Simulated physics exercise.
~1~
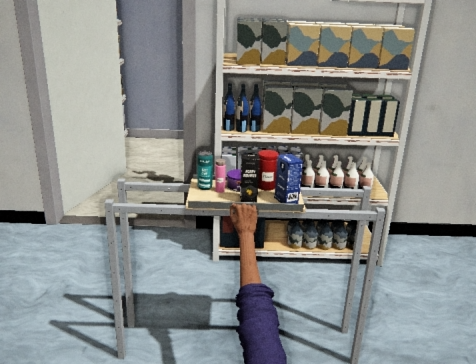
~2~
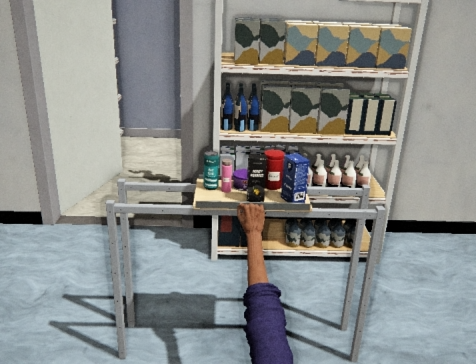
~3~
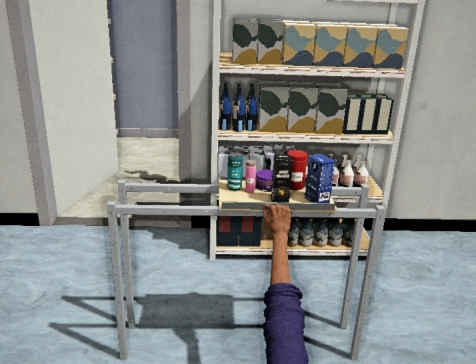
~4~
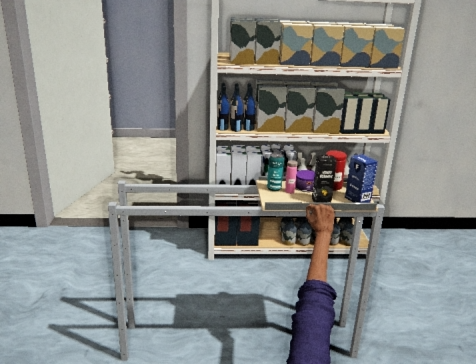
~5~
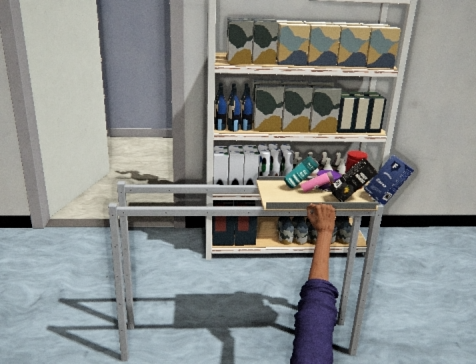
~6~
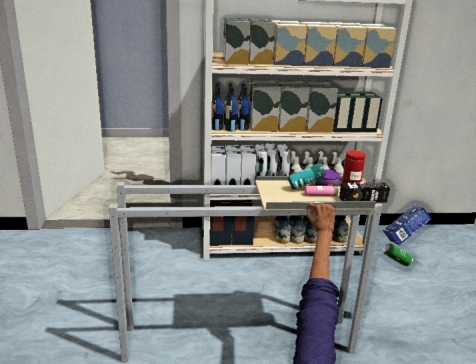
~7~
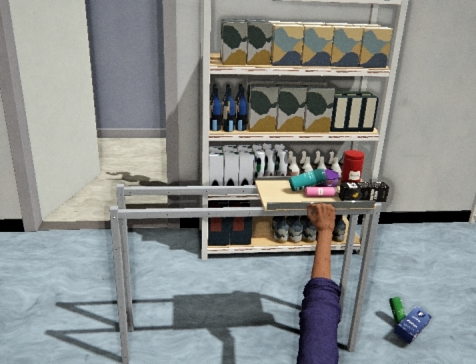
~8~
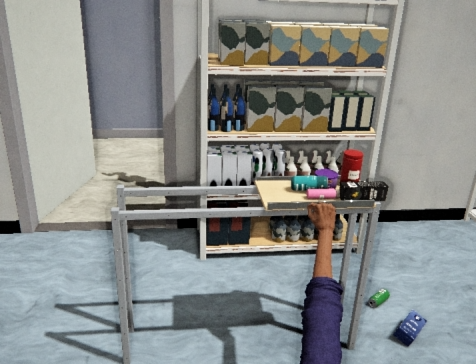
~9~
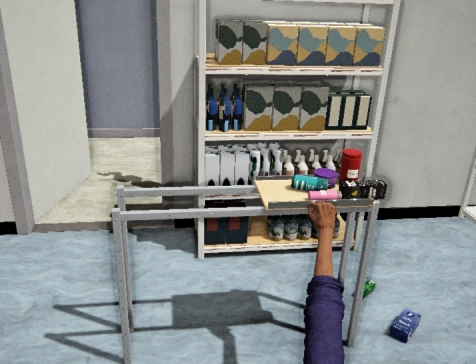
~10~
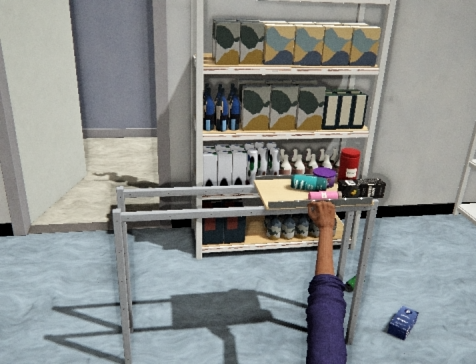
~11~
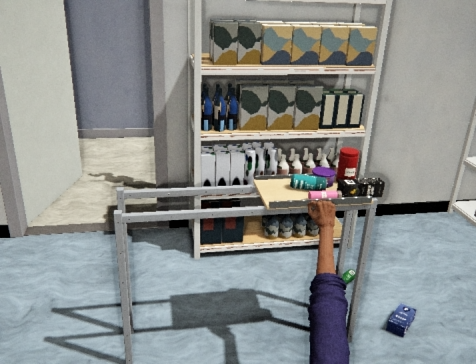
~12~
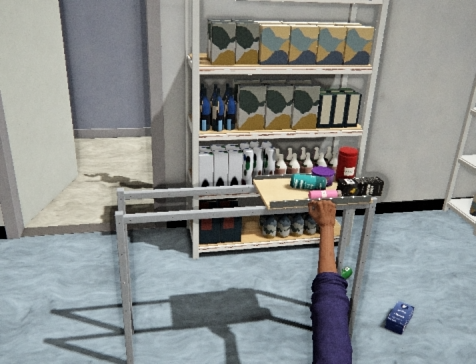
At first, a hand holds the near edge of a small wooden tray on metal rails, with cans, tubs, a red jar, a pink shaker and cartons standing on it before a stocked shelf. The arm pushes the tray to the right, faster and faster, with everything upright. When the tray stops at the right end, the items tip over to the right. The blue carton and a green can drop to the floor, and the can rolls back toward the rails. Finally, the black carton, turquoise can and pink shaker lie toppled on the tray, while the red jar still stands.
